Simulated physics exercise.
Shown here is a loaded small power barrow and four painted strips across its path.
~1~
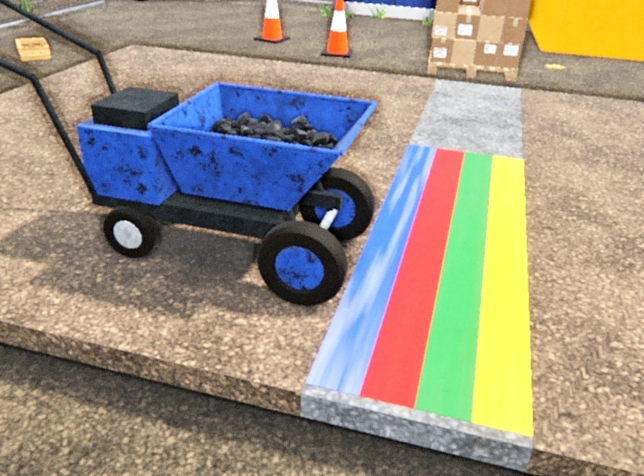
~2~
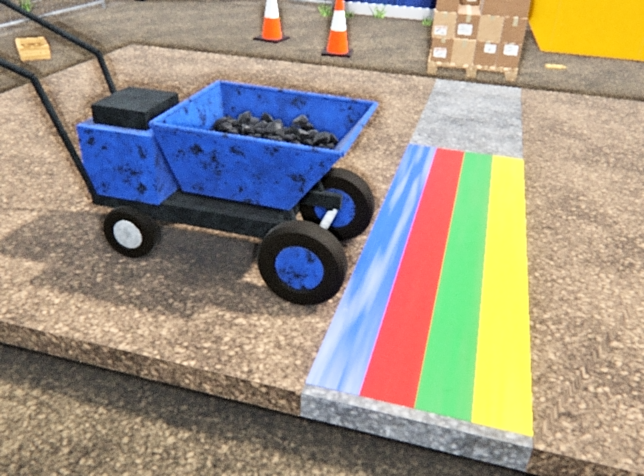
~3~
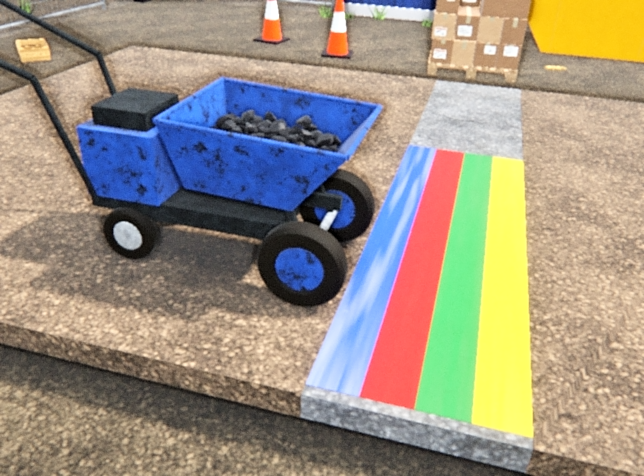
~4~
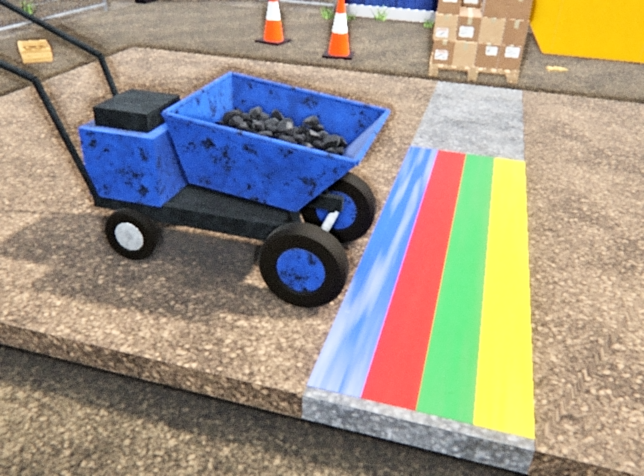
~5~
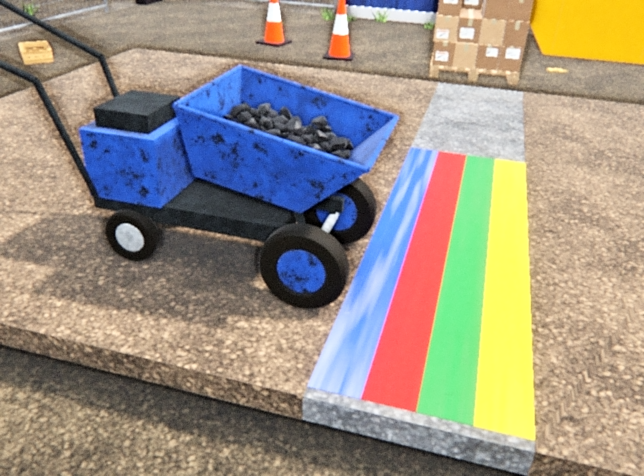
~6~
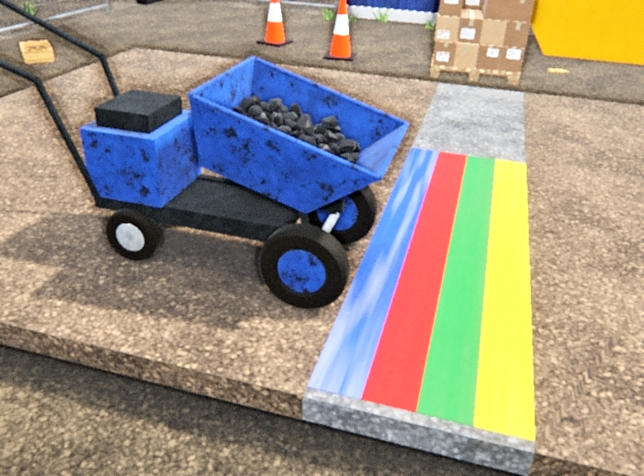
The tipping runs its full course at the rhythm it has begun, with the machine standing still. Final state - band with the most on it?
Green band.
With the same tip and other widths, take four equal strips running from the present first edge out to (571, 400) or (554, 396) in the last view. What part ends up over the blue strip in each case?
Roughly 0 per cent, then roughly 0 per cent.
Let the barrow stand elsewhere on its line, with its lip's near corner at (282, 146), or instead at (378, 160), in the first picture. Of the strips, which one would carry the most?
Case one gives that red strip, case two gives that yellow strip.
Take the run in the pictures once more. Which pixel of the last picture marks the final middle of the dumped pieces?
Last view, resting centre - approx. (474, 292).
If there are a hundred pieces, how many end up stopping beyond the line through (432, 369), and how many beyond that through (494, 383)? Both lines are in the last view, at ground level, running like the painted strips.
Around 70 per cent for the first, around 20 per cent for the second.
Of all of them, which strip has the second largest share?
That would be yellow.
Just after the last frame, skip tipped steeply; every one in the skip.
A moment on, skip tipped right over; the larger part in the skip; about a tenth over the green strip; just a few over the yellow strip.
Further on, skip tipped right over; roughly a quarter in the skip; just a few over the blue strip; just a few over the red strip; roughly half over the green strip; roughly a quarter over the yellow strip; about a tenth off the paint.
When it is over, skip tipped right over; roughly a quarter in the skip; just a few over the blue strip; about a tenth over the red strip; roughly half over the green strip; roughly a quarter over the yellow strip; about a tenth off the paint.
